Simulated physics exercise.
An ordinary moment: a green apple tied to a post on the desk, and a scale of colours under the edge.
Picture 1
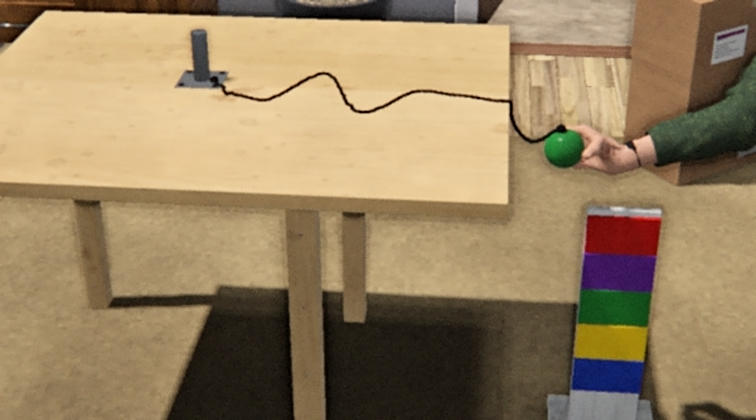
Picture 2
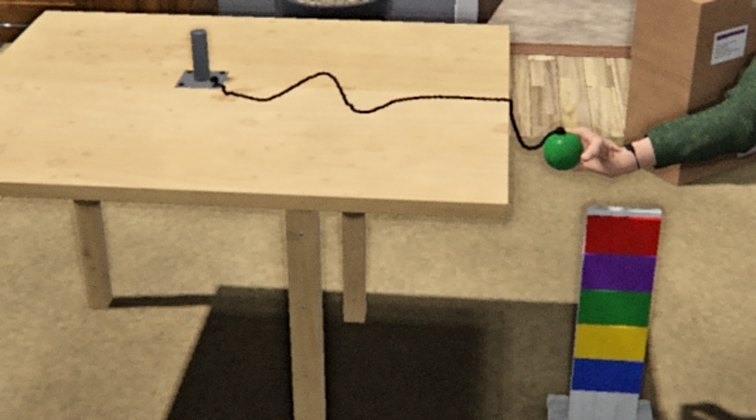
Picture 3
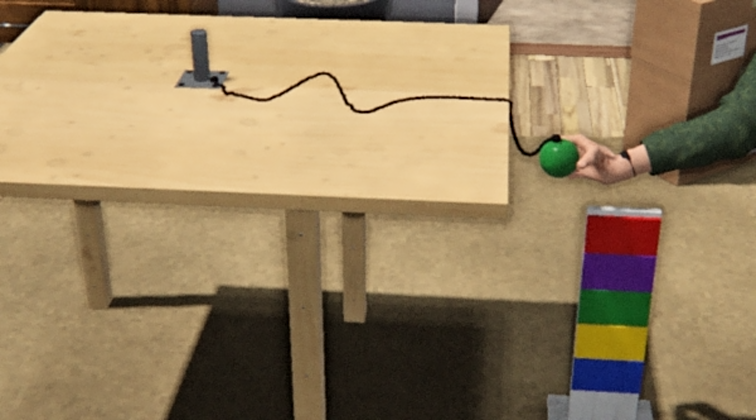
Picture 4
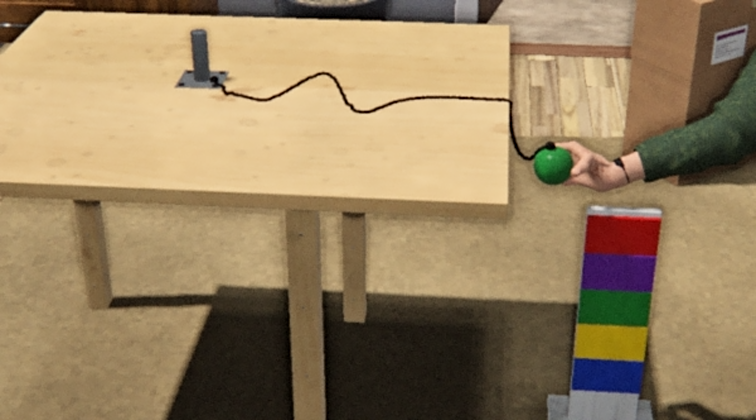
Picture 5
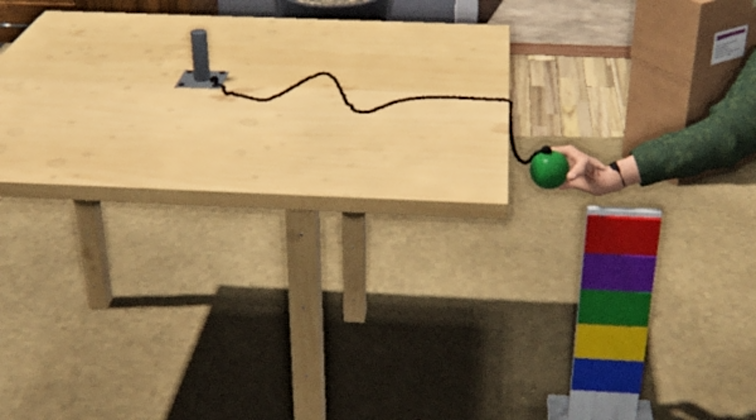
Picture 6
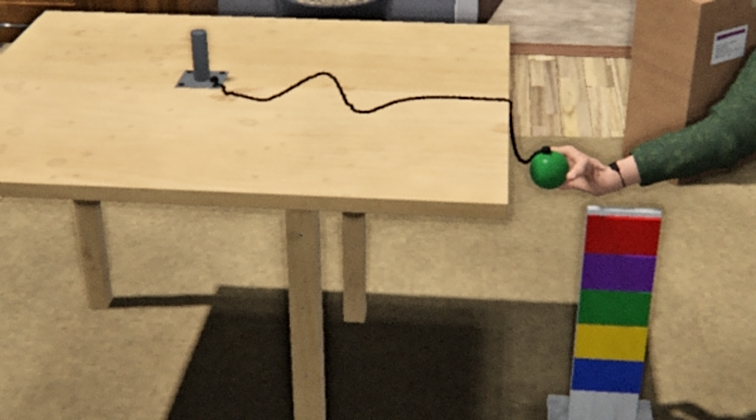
A hand in a green sleeve, holding a green ball-like object tied by a slack black cord to a post on the wooden table, lowers it slightly and moves it a little left beside the table edge, then keeps still.
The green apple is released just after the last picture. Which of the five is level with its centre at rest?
Its centre hangs level with the yellow band.
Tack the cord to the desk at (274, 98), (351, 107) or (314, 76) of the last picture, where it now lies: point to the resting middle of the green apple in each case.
Near (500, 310), (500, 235) and (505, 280).
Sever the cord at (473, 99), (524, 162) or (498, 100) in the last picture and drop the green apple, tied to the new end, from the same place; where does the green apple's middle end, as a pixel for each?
Near (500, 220), (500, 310) and (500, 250).
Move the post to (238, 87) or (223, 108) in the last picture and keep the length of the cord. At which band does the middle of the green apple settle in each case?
One after the other, blue; blue.
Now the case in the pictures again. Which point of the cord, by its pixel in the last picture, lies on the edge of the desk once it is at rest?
That spot is around (374, 111).
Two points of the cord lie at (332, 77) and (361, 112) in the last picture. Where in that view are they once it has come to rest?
About (402, 94), and the other about (500, 102).
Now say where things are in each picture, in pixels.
In the first frame, green apple (564, 149); red (622, 237); purple (618, 274); green (615, 309); yellow (611, 344); blue (607, 377).
In the second frame, green apple (563, 151); cord through (232, 93) (301, 82) (344, 96) (403, 100) (502, 100).
In the third frame, green apple (560, 158).
In the fourth frame, green apple (554, 166); cord through (232, 93) (301, 82) (344, 96) (404, 100) (503, 101).
In the fifth frame, green apple (550, 170).
In the sixth frame, green apple (550, 170); cord through (232, 93) (301, 82) (344, 96) (404, 100) (503, 101).
Soon after, apple near (494, 312); level with yellow.
After that, apple near (499, 334); level with yellow.
In the end, apple near (494, 333); level with yellow. Its middle rests at the yellow band.
